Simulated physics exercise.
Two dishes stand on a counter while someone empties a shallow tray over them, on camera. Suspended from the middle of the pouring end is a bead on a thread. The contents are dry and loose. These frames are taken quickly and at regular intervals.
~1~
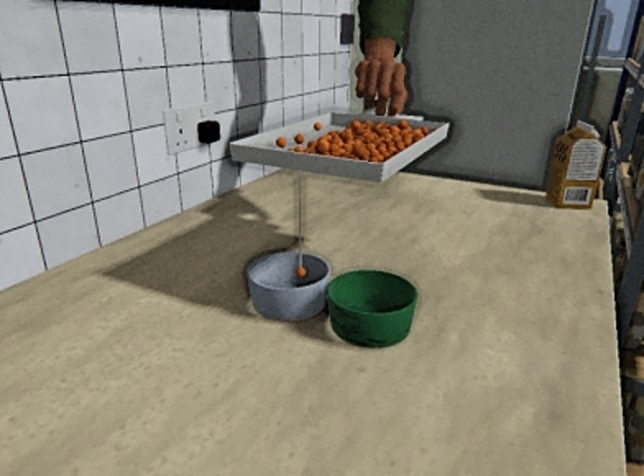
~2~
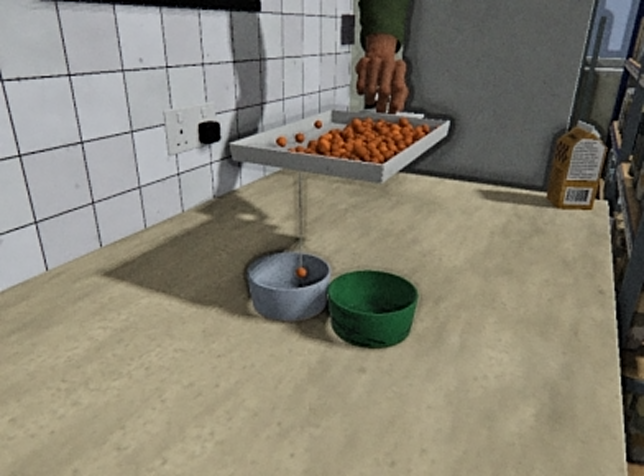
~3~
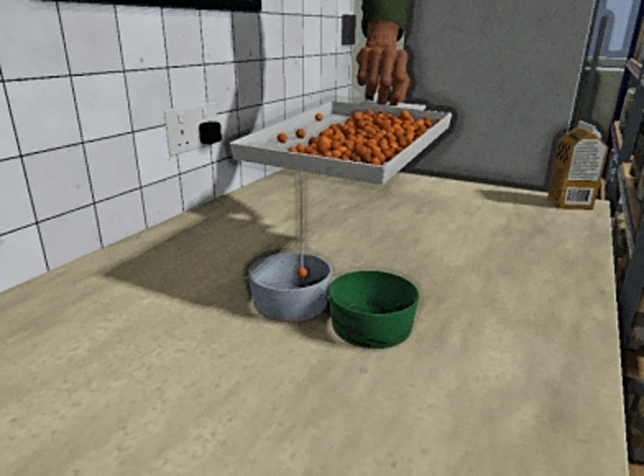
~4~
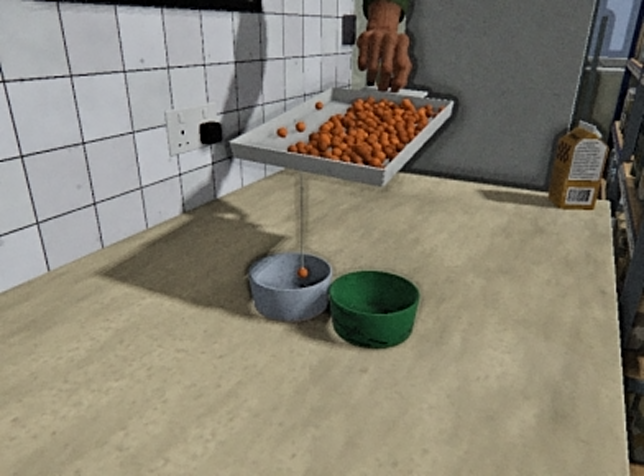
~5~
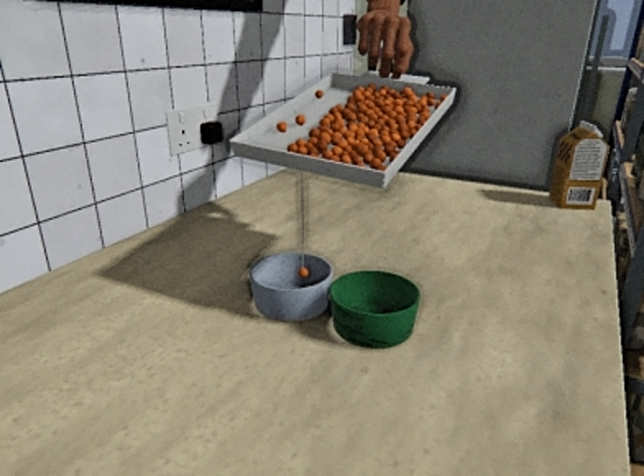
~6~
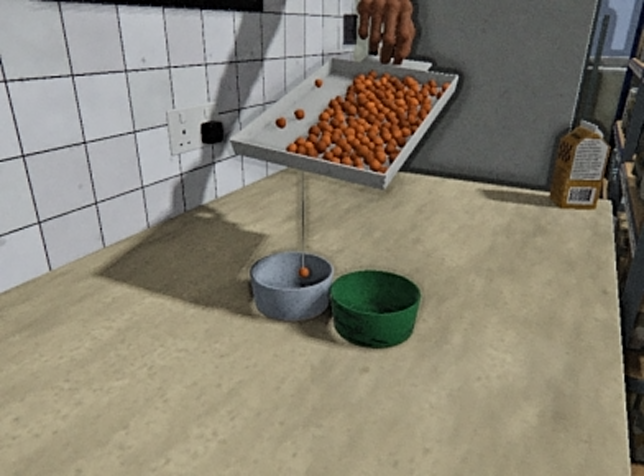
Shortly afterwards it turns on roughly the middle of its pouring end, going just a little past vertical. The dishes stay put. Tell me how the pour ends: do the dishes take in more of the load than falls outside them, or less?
They take in less than falls outside.
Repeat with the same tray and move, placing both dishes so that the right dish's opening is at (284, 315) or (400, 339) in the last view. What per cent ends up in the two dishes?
It comes to near 40 per cent the first time and near 70 per cent the second time.
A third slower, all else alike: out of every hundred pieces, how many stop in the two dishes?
Share: Roughly 10%.
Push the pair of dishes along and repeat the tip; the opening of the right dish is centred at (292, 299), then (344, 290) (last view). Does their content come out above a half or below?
Well, the minor share the first time and the minor share the second time.
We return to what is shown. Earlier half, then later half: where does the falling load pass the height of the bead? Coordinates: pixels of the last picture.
(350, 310) first, (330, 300) later.
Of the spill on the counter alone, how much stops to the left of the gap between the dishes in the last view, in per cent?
It works out to some 60 per cent.
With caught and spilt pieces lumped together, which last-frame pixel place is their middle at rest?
Near (330, 375), more or less.
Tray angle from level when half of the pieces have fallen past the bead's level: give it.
The tilt then is about 110°.
Soon, tray tipped steeply; nearly all on the tray; a stray few in the air.
A while on, tray tipped right over; nearly all on the tray; a stray few outside both; a stray few in the air.
Towards the end, tray tipped past a quarter turn; a small part in the right dish; nearly all outside both.
Finally, tray tipped past a quarter turn; a small part in the right dish; none in the left dish; nearly all outside both.
